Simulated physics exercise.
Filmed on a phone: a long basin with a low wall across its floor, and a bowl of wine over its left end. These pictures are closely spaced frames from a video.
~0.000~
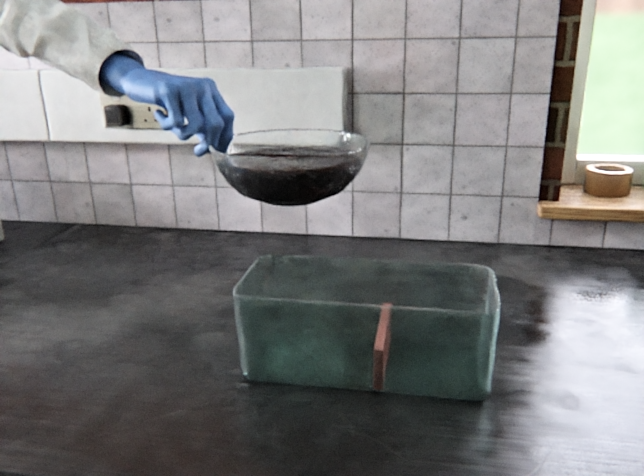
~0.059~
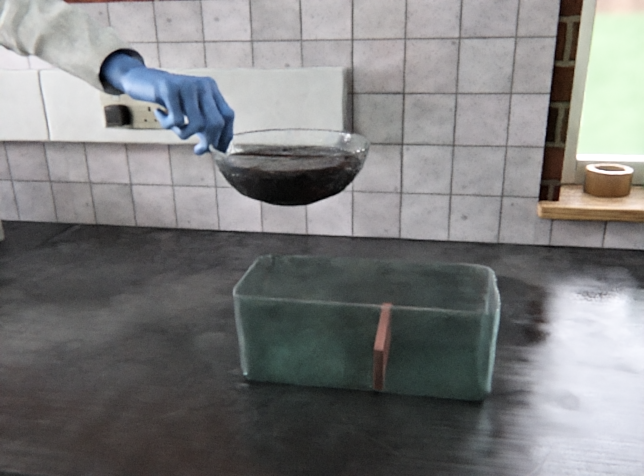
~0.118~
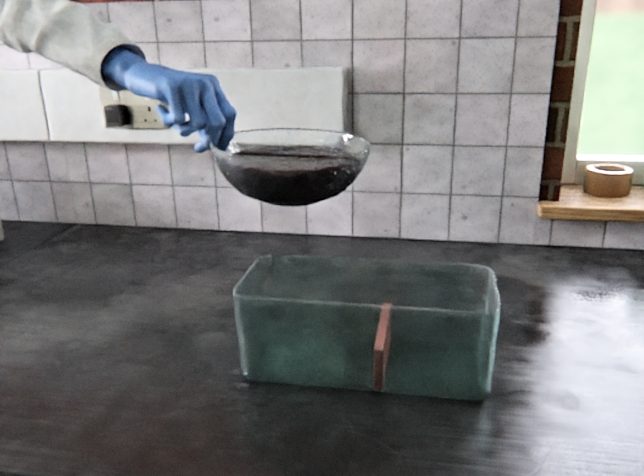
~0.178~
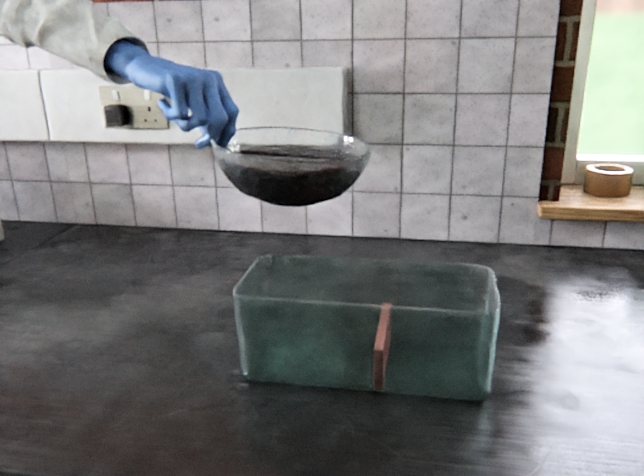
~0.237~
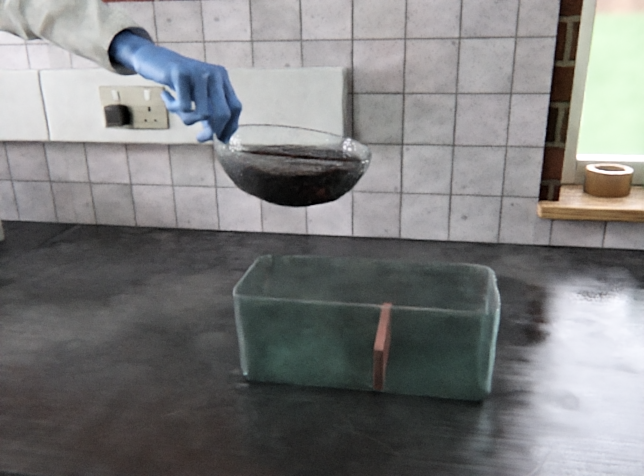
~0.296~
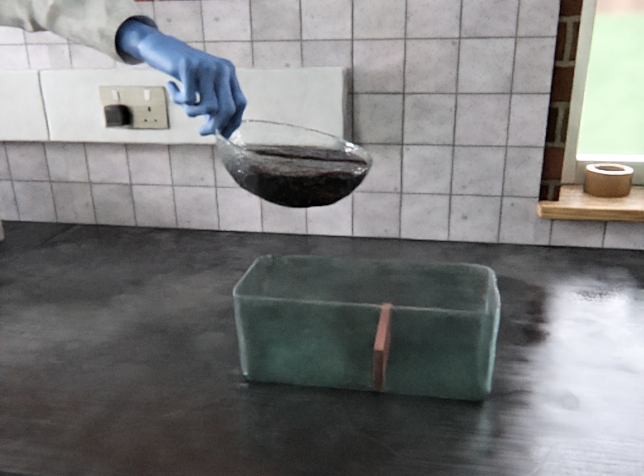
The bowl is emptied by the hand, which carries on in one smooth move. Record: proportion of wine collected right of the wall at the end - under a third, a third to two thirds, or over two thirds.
After it calms, what's right of the wall is a large share, beyond two thirds.
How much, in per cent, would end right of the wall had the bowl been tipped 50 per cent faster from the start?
Somewhere near 65 percent.
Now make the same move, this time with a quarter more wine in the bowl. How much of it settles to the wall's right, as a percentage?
Roughly 75 %.
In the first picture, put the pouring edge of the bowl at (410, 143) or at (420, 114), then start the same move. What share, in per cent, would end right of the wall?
Close to 90 in a hundred, then close to 80 in a hundred.
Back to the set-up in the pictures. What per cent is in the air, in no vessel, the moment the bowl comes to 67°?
Something like 35 per cent of it.
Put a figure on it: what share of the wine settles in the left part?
Estimate: Some 25 per cent.
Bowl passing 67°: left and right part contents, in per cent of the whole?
Left: 0 %. Right: 35 %.
A moment on, the bowl is tipped part way and 29 per cent is still to pour, 2 is left of the wall and 35 right of it.
Next, the bowl is tipped right over and 0 per cent is still to pour, 23 is left of the wall and 76 right of it.
Then the bowl is tipped right over and 0 per cent is still to pour, 23 is left of the wall and 76 right of it.
Later the bowl is tipped right over and 0 per cent is still to pour, 23 is left of the wall and 76 right of it.
Finally, 23 per cent lies left of the wall, 76 right of it and 1 outside.
